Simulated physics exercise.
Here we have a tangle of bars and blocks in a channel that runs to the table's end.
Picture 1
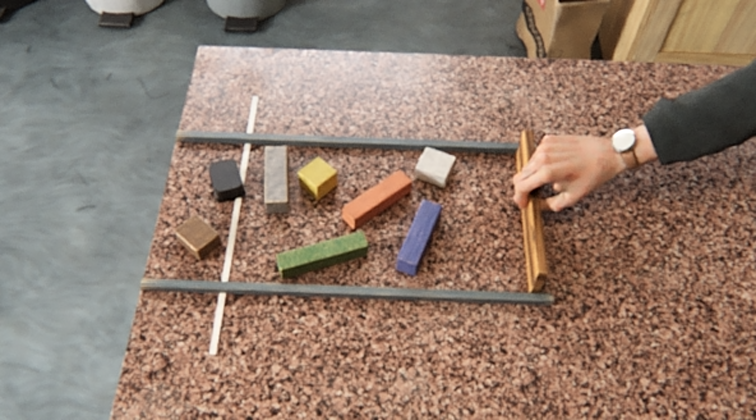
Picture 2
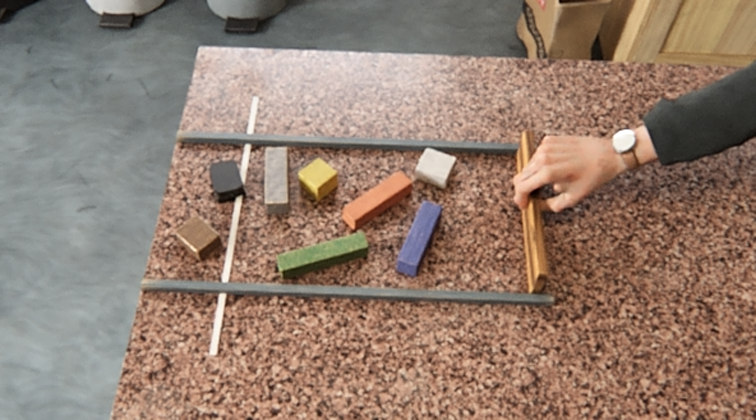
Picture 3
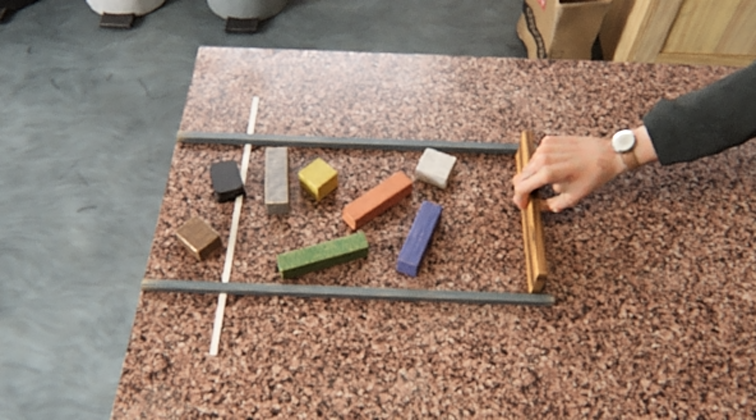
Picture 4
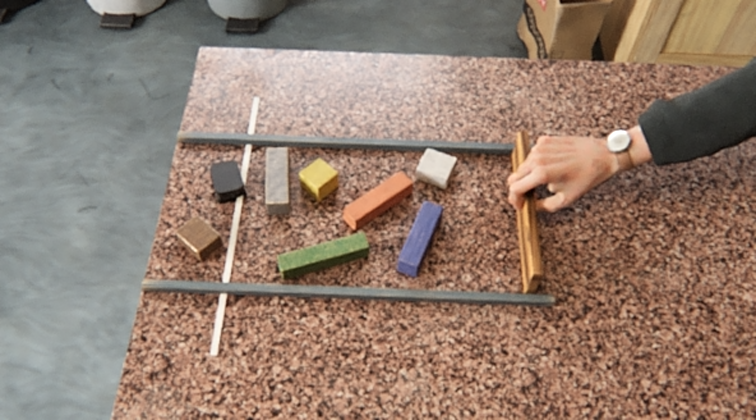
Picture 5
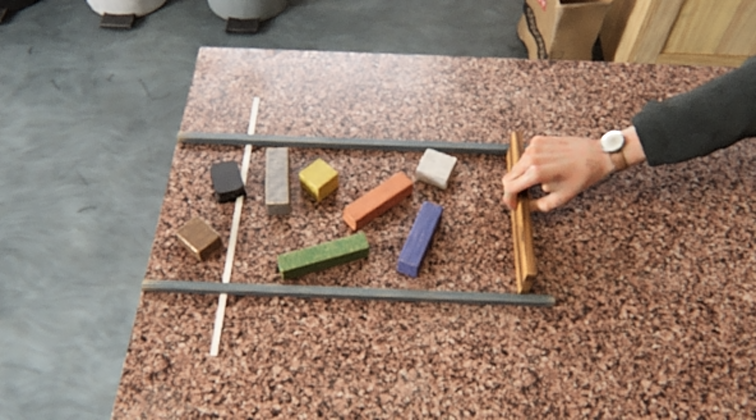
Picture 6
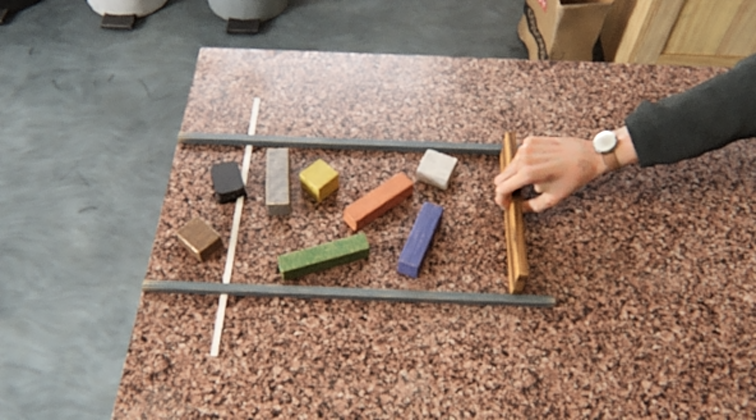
A hand slides a wooden board slightly left toward scattered coloured blocks that stay still.
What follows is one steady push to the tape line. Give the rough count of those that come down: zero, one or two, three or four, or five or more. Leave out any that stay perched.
In the end the number that fall off is one or two.
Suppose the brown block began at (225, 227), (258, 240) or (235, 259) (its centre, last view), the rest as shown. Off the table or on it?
The brown block does not fall; is kept; stays on.
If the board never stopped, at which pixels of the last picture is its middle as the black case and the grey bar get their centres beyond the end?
At (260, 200) for the black case; at (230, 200) for the grey bar.
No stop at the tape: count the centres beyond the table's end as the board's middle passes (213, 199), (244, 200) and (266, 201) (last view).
Past the end: 3, 1 and 0.
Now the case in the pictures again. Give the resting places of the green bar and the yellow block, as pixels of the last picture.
The green bar stops around (165, 256); the yellow block around (204, 174).
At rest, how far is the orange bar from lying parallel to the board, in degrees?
Near 35 degrees.
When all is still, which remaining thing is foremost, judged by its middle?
It is the grey bar.
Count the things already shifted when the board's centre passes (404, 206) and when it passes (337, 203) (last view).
First 3, then 6.
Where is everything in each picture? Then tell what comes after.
Brown block (198, 237); black case (227, 181); grey bar (277, 180); board (531, 209); tape (237, 210), in the first frame.
Black case (227, 182); orange bar (378, 200), in the second frame.
Grey bar (277, 180); blue bar (420, 238), in the third frame.
Brown block (199, 238); white block (436, 168), in the fourth frame.
Black case (228, 182); board (520, 210), in the fifth frame.
Brown block (199, 239); black case (228, 183); grey bar (278, 181); board (513, 210); tape (238, 212), in the sixth frame.
Soon after, none off yet; brown block at rest near (199, 239); black case at rest near (228, 183); grey bar at rest near (278, 181).
After that, none off yet; brown block at rest near (199, 239); black case moving near (224, 182); grey bar displaced a little near (254, 180).
In the end, the number that fall off is one or two; gone, black case.
